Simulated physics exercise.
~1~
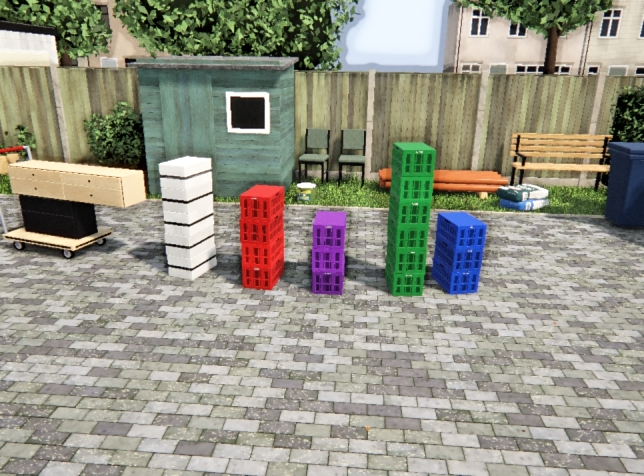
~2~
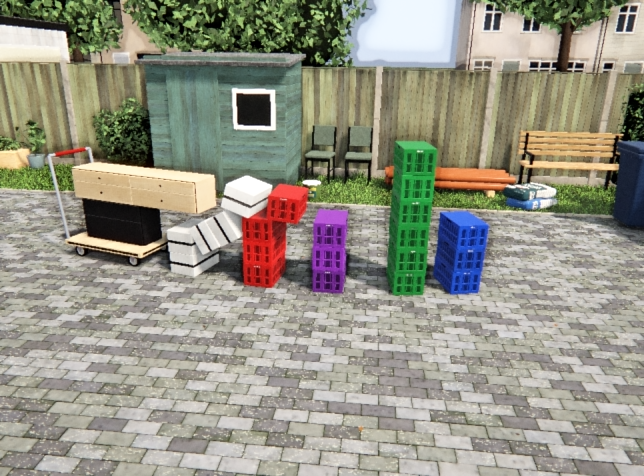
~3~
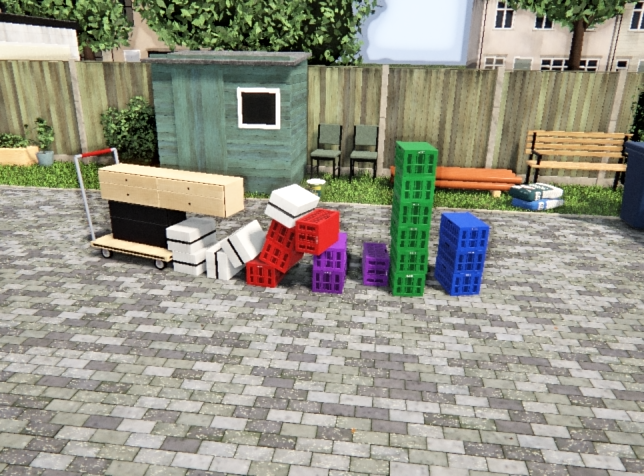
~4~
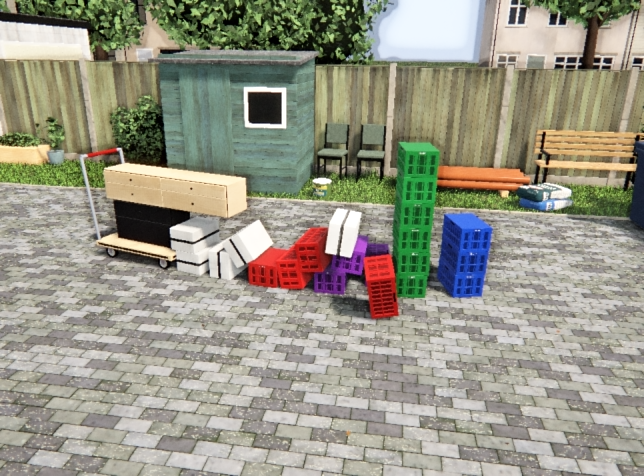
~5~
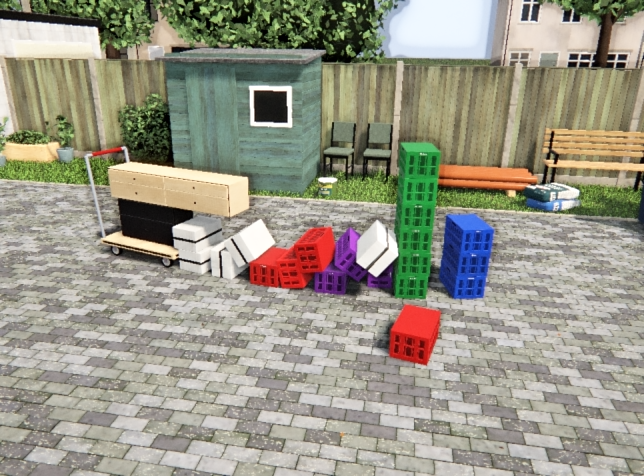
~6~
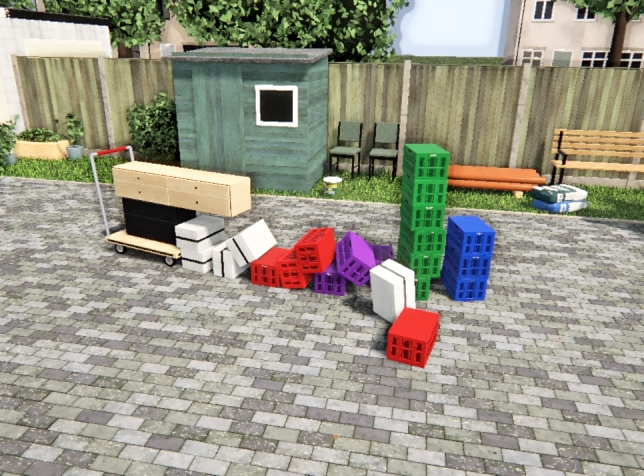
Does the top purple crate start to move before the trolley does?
No, the trolley is already rolling to the right while the purple column still stands undisturbed, and the top purple crate moves only afterwards.
